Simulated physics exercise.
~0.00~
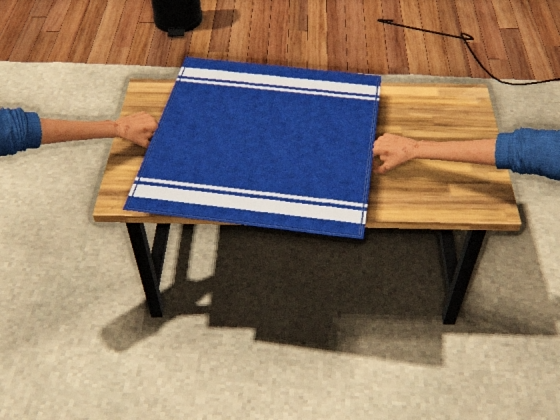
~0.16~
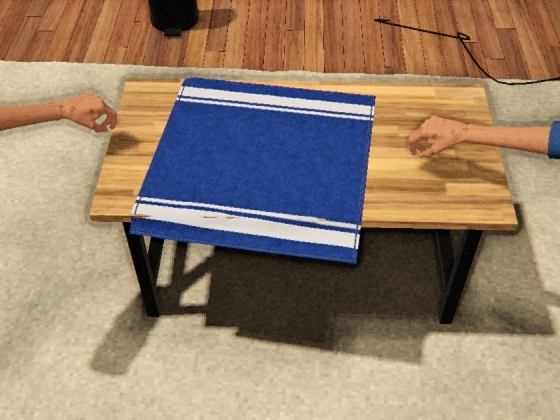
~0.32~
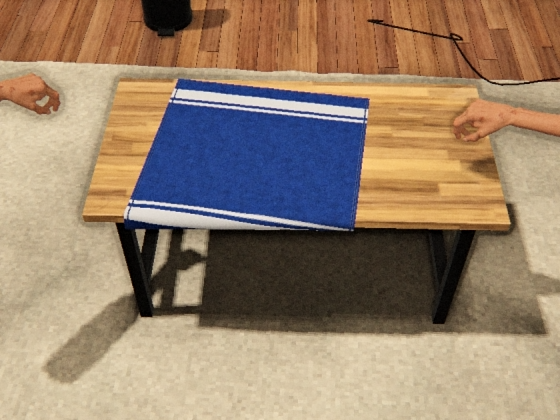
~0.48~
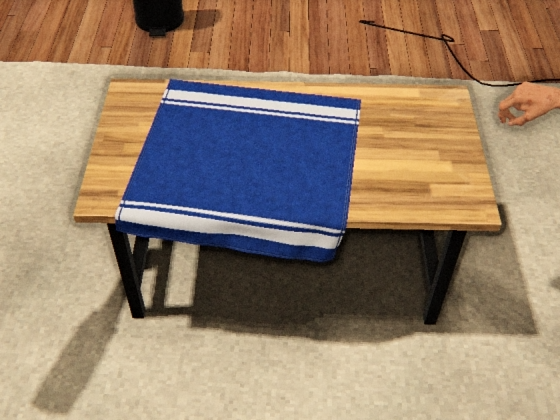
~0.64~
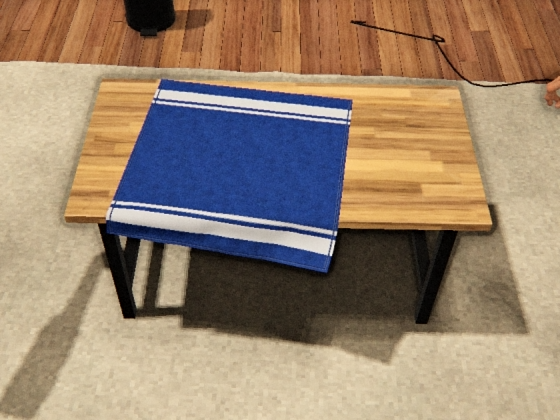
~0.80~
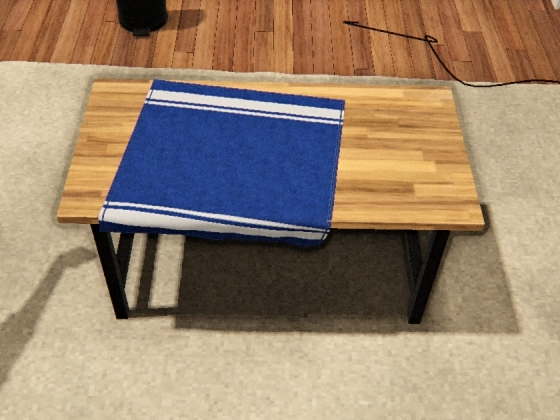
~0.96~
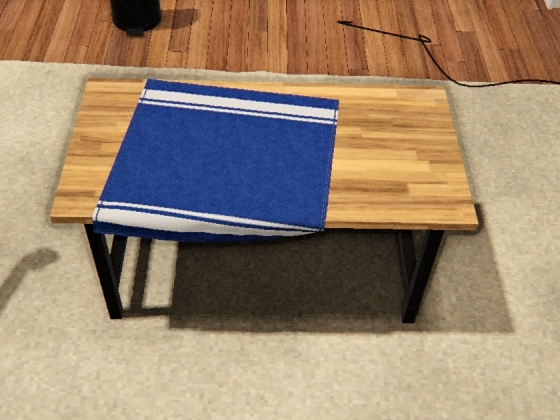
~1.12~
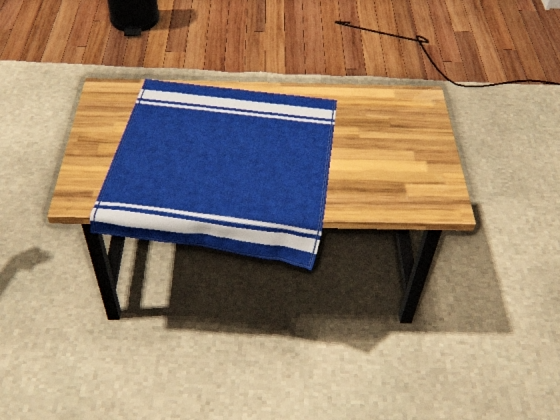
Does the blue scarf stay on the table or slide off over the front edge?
The scarf stays on the table. Most of it keeps lying on the top while its front end hangs over the near edge.
